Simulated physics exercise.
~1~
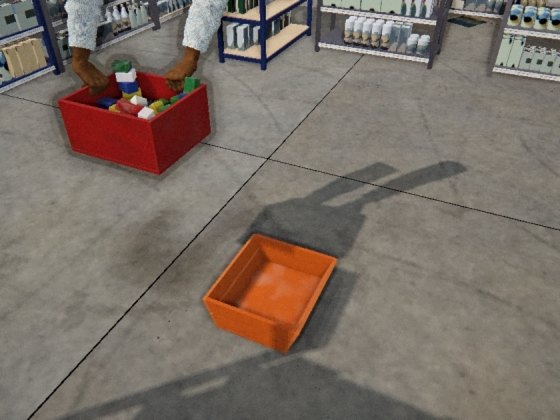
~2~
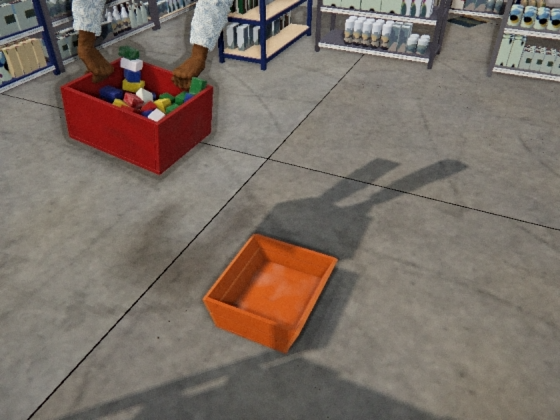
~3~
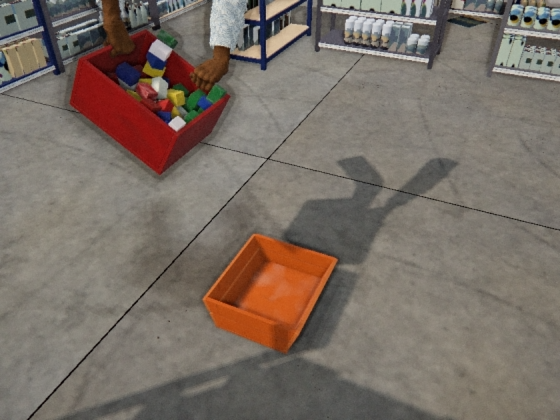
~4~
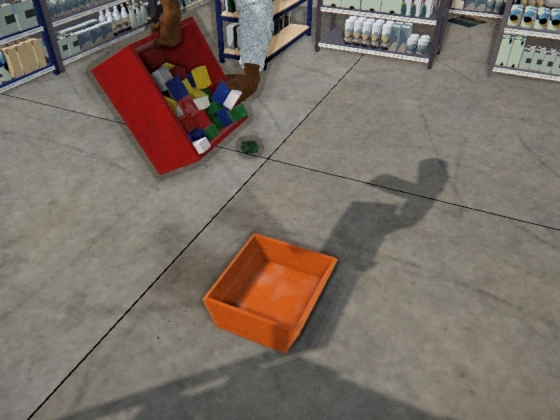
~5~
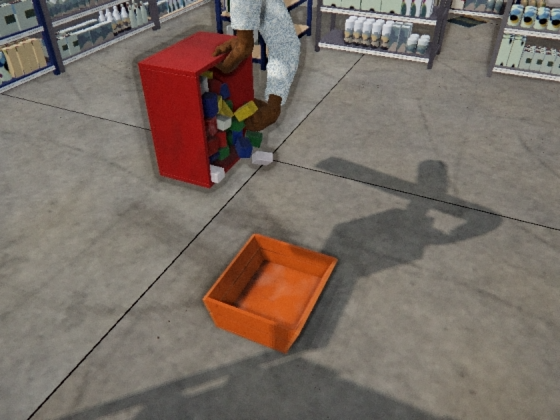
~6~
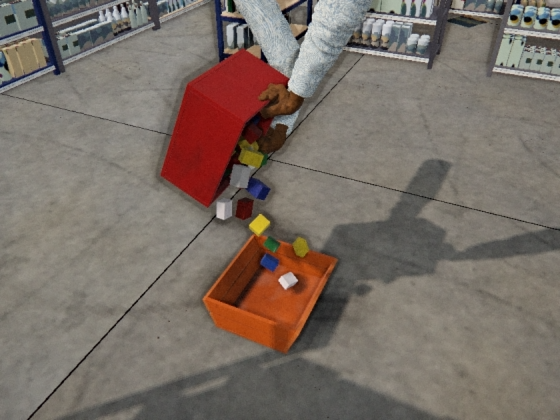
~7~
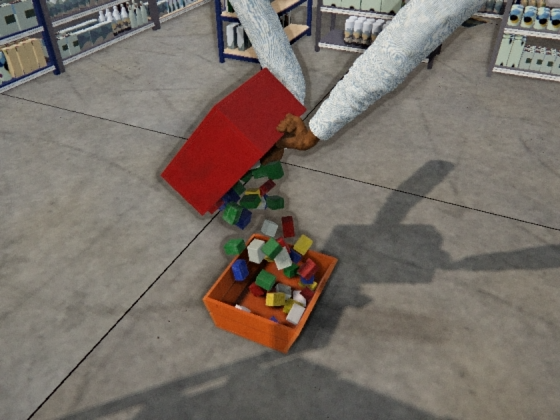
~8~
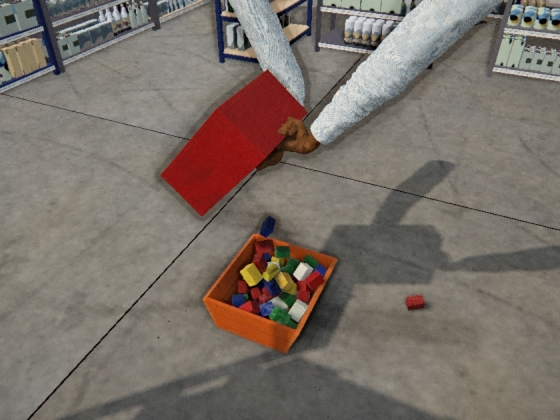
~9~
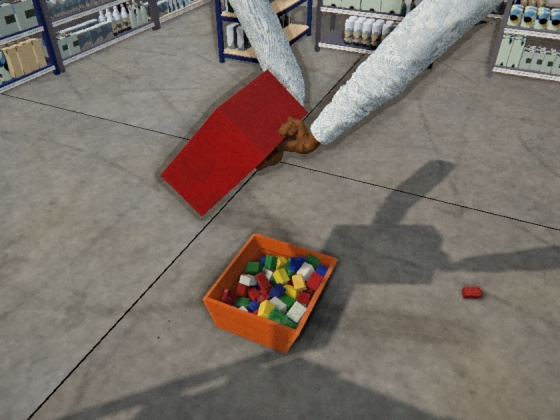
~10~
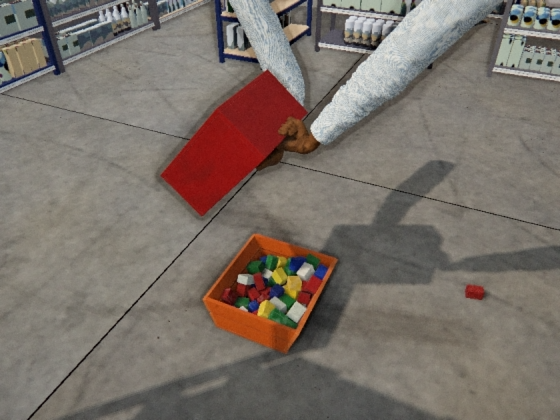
A red box full of colourful toy bricks was lifted and tipped steadily to the right by two hands until the bricks tumbled into an orange basket below, nearly all landing inside, while a red one came to rest on the floor to the right.
